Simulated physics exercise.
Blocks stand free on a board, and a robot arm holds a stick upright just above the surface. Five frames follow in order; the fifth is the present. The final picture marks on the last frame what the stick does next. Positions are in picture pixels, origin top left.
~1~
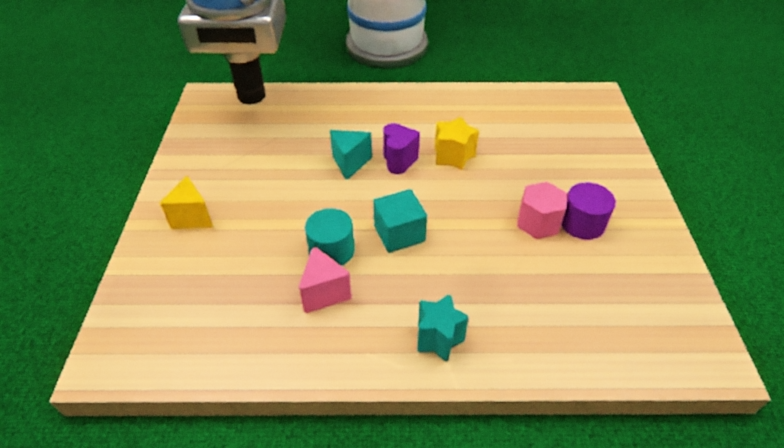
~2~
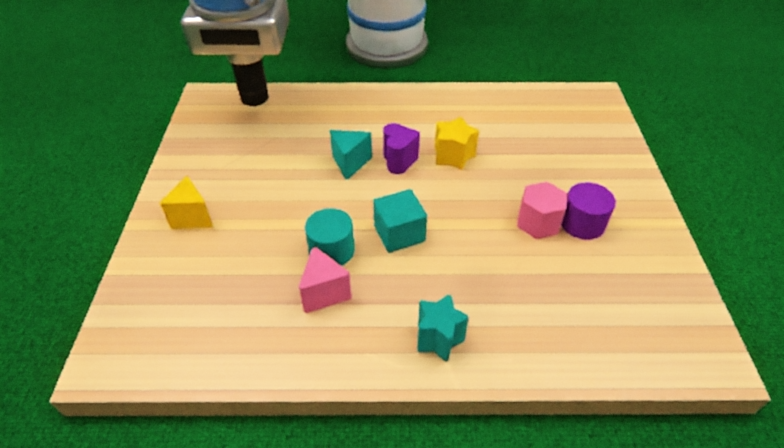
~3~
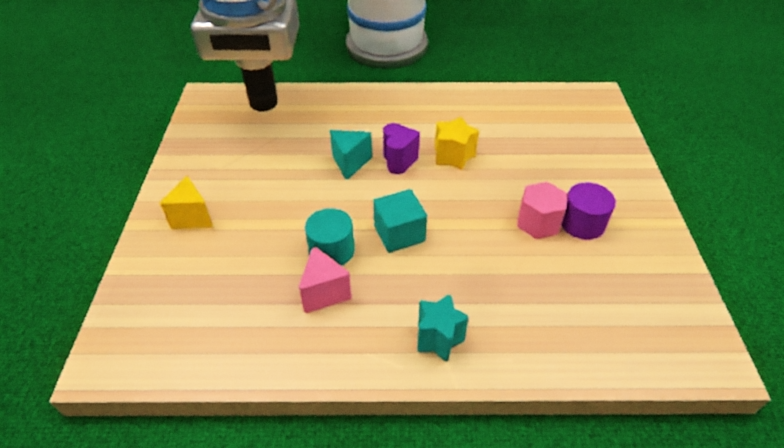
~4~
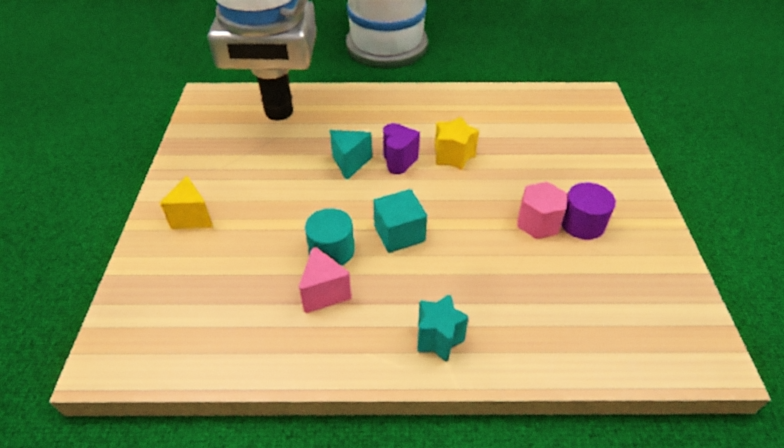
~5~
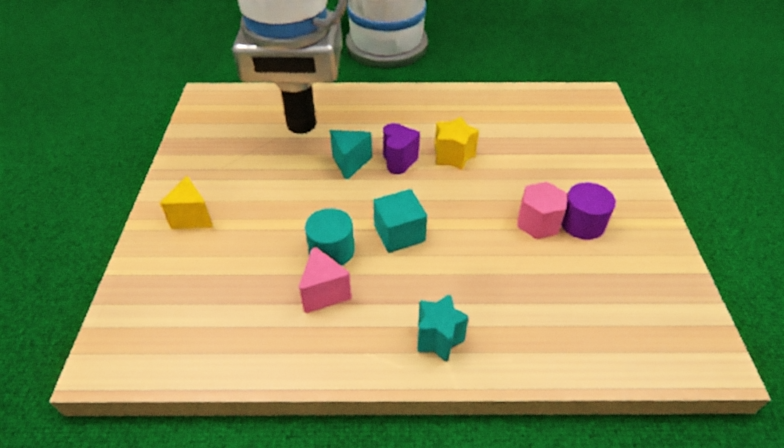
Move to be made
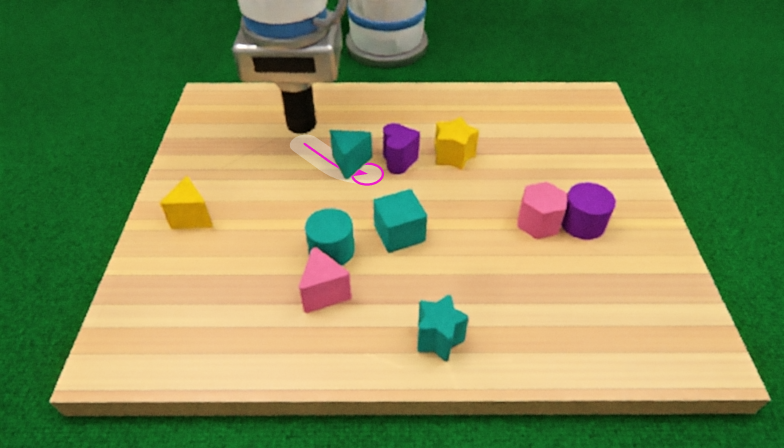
On a light wooden board set on a green surface, colourful blocks of various shapes stand scattered while a robot arm holds a dark stick near the far left edge. The arm moves the stick slightly right and toward the viewer, then farther right, nearing the turquoise triangle, while every block stays still.
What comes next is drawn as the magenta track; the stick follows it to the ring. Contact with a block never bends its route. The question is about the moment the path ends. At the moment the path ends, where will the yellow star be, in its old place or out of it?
That block remains where it is.
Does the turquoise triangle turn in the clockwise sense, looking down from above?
Final answer: Yes.
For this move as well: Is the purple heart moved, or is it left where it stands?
At the moment the path ends, the purple heart no longer stands where it did.
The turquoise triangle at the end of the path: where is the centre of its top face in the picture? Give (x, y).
The answer is (396, 150).
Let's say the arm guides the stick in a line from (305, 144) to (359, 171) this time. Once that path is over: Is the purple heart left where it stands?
I'd say no.
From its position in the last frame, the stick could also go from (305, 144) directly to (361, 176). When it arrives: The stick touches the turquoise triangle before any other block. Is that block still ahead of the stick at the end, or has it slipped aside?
The block sits ahead of the stick.
Drawn move, from (305, 144) via (322, 156) and (341, 168), ending at (367, 174).
What follows on the original path. Halfway along, stick at (329, 144); turquoise triangle at (358, 140), turned 20° clockwise.
At the end, stick at (367, 156); turquoise triangle at (396, 150), turned 30° clockwise; purple heart at (416, 137), turned 45° anticlockwise; yellow star still.
